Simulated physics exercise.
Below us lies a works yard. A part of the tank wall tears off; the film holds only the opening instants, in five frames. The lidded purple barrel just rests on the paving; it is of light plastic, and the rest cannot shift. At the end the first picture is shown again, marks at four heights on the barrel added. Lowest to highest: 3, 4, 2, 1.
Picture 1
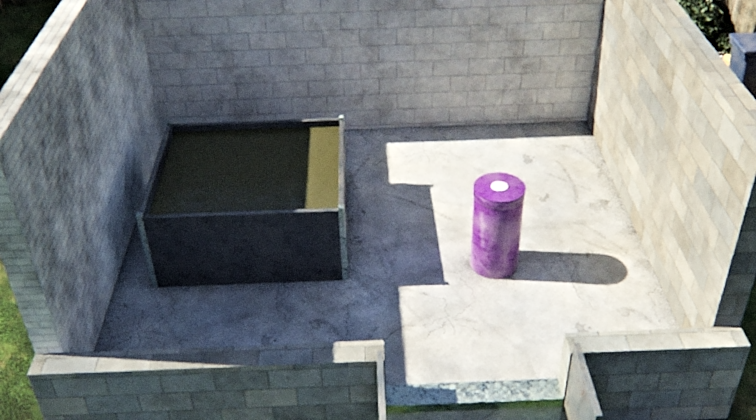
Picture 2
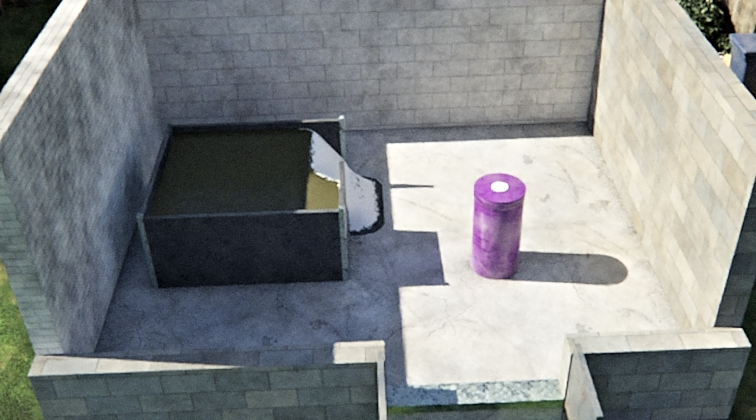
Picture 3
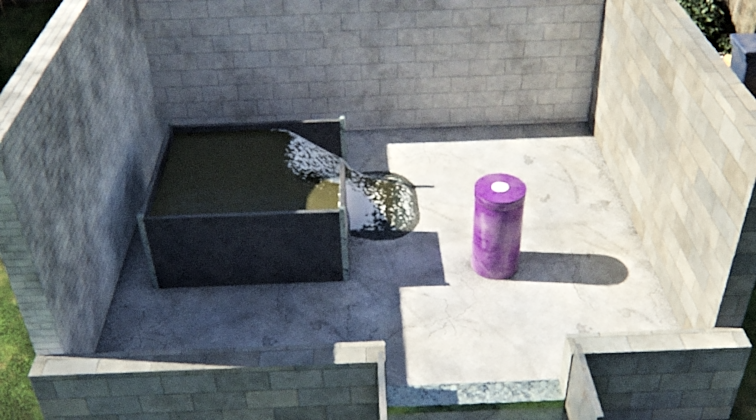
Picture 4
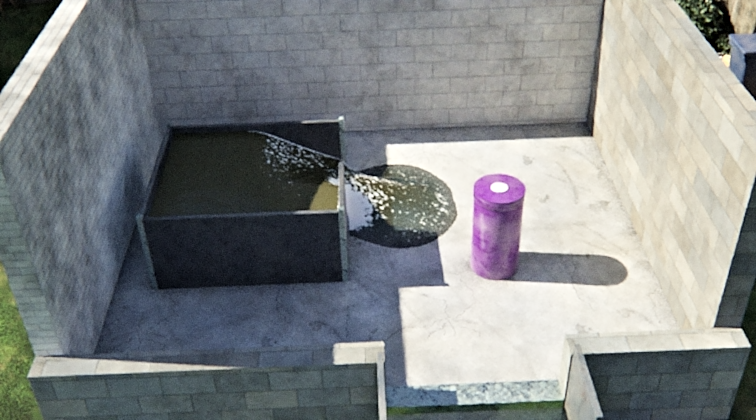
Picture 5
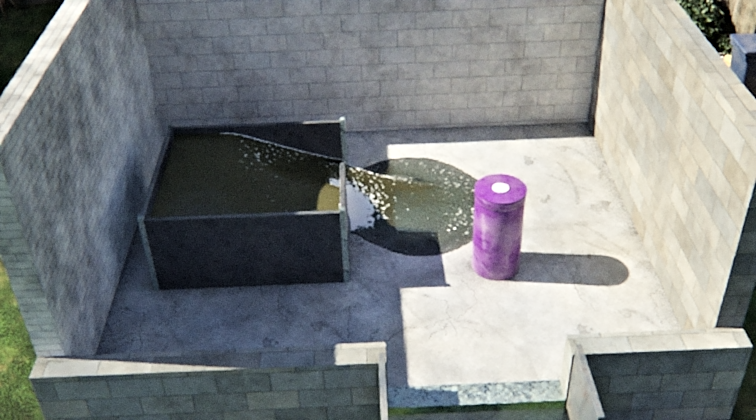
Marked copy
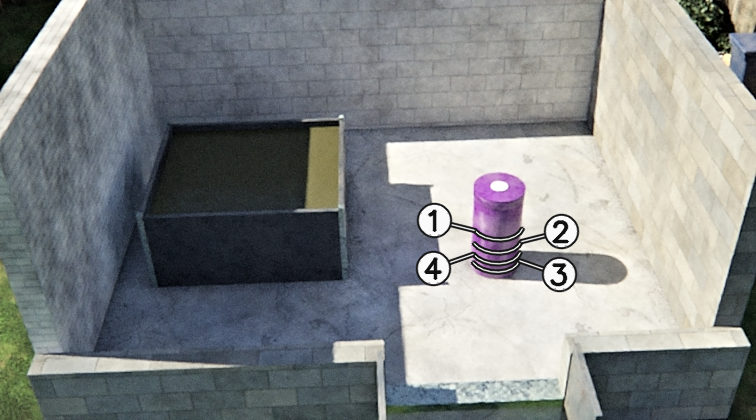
Murky water pours from the dark tank's right side and spreads across the yard toward a purple barrel.
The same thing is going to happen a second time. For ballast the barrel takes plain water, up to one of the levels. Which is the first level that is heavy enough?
Level 4 just does it.
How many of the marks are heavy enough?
Three.
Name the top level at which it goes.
3 it is.
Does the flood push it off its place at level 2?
No, not at all.
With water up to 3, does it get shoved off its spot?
Yes.
In white, 1 at (501, 239); 2 at (500, 252); 3 at (498, 272); 4 at (499, 263); from the bottom up 3, 4, 2, 1.
With 1, it does not move.
With 2, it does not move.
With 3, it is pushed about twice its own width away.
With 4, it does not move.
